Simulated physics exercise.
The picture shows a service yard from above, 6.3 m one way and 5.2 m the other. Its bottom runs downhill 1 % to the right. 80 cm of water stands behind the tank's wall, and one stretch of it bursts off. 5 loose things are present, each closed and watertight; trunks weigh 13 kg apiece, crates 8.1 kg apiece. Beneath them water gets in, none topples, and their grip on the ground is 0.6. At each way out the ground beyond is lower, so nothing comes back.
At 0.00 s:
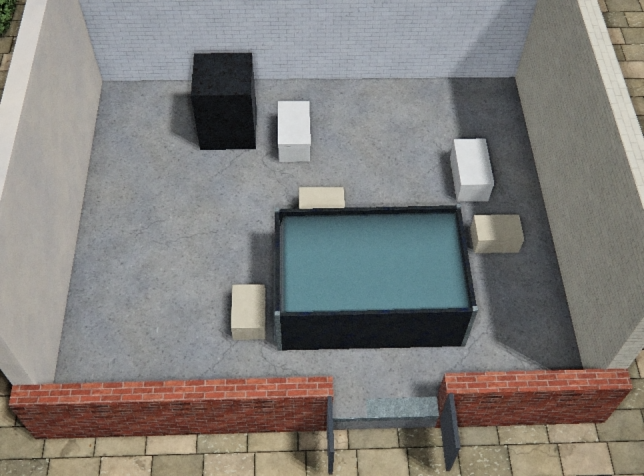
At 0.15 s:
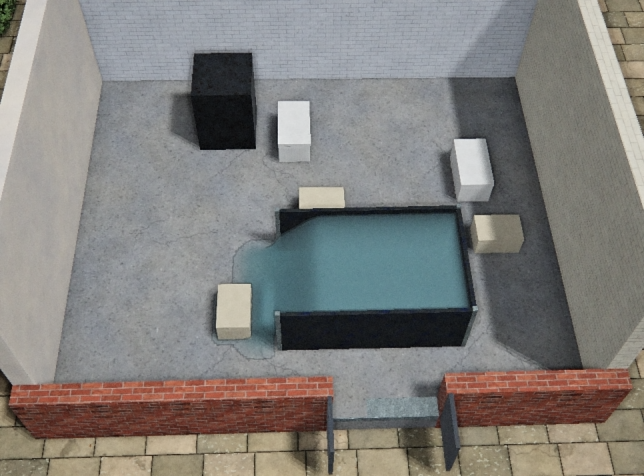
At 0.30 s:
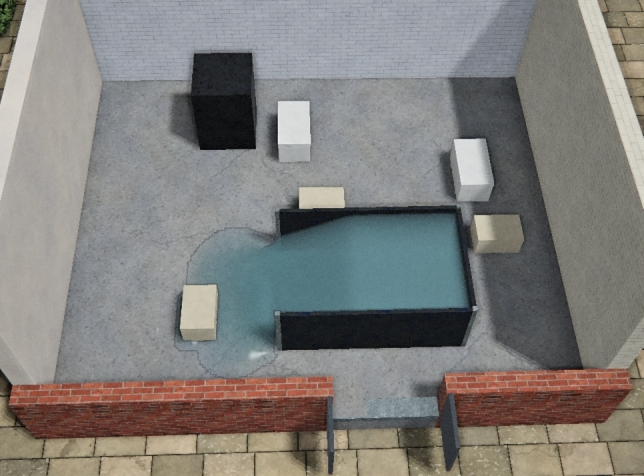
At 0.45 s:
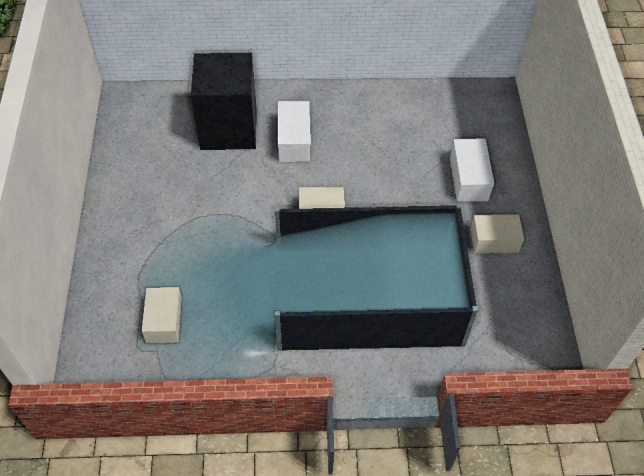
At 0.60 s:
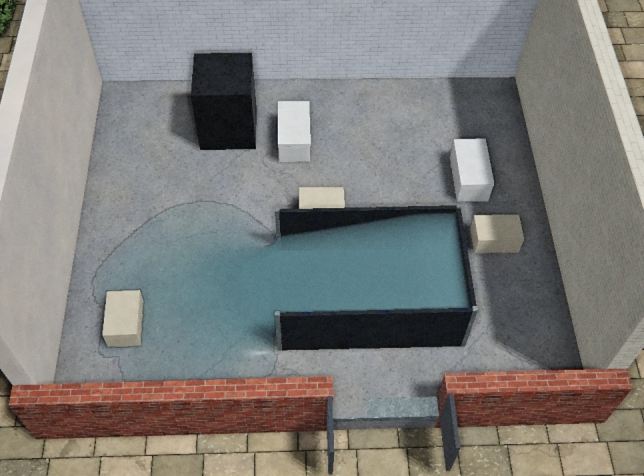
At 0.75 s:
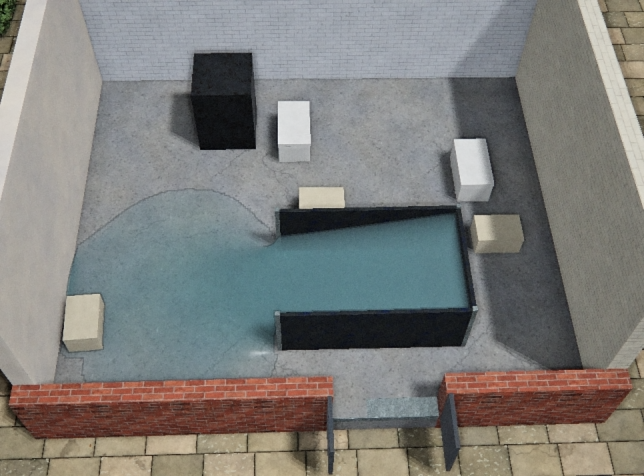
A cream crate beside the left end of a dark-walled tank of blue-green water slides left across a grey walled yard, seen from above by a still camera, as that end opens. Water pours out behind and around it, spreading in a widening rounded sheet to the left wall. The black box at the back, two white boxes and two other beige ones stay put behind the low red-brick front wall.
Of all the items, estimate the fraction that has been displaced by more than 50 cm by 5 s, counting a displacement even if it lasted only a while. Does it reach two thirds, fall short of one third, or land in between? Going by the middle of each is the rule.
The way it's going, it will be the middle band.
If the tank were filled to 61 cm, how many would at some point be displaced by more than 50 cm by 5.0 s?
The answer would then be 1.
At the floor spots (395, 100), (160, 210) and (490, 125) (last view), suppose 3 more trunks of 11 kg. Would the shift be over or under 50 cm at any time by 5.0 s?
Going through them in turn, I'd say beyond, beyond and not that far.
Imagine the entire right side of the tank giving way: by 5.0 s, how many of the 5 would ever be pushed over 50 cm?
Then it comes to 3.
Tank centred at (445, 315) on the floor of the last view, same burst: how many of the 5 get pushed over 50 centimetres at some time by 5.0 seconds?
2.
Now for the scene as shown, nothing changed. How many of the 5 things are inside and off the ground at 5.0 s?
Just then, the number is 2.
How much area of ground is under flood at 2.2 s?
14 m2.
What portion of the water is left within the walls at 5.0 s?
Around 100 per cent of the water is still in there.
After 1.1 s 1 of 5 are over 50 cm from their spots; 1 afloat.
After 2.2 s 1 of 5 are over 50 cm from their spots; 1 afloat.
After 3.5 s 1 of 5 are over 50 cm from their spots; 1 afloat.
After 5.0 s 2 of 5 are over 50 cm from their spots, and 2 have been at some point; 2 afloat.
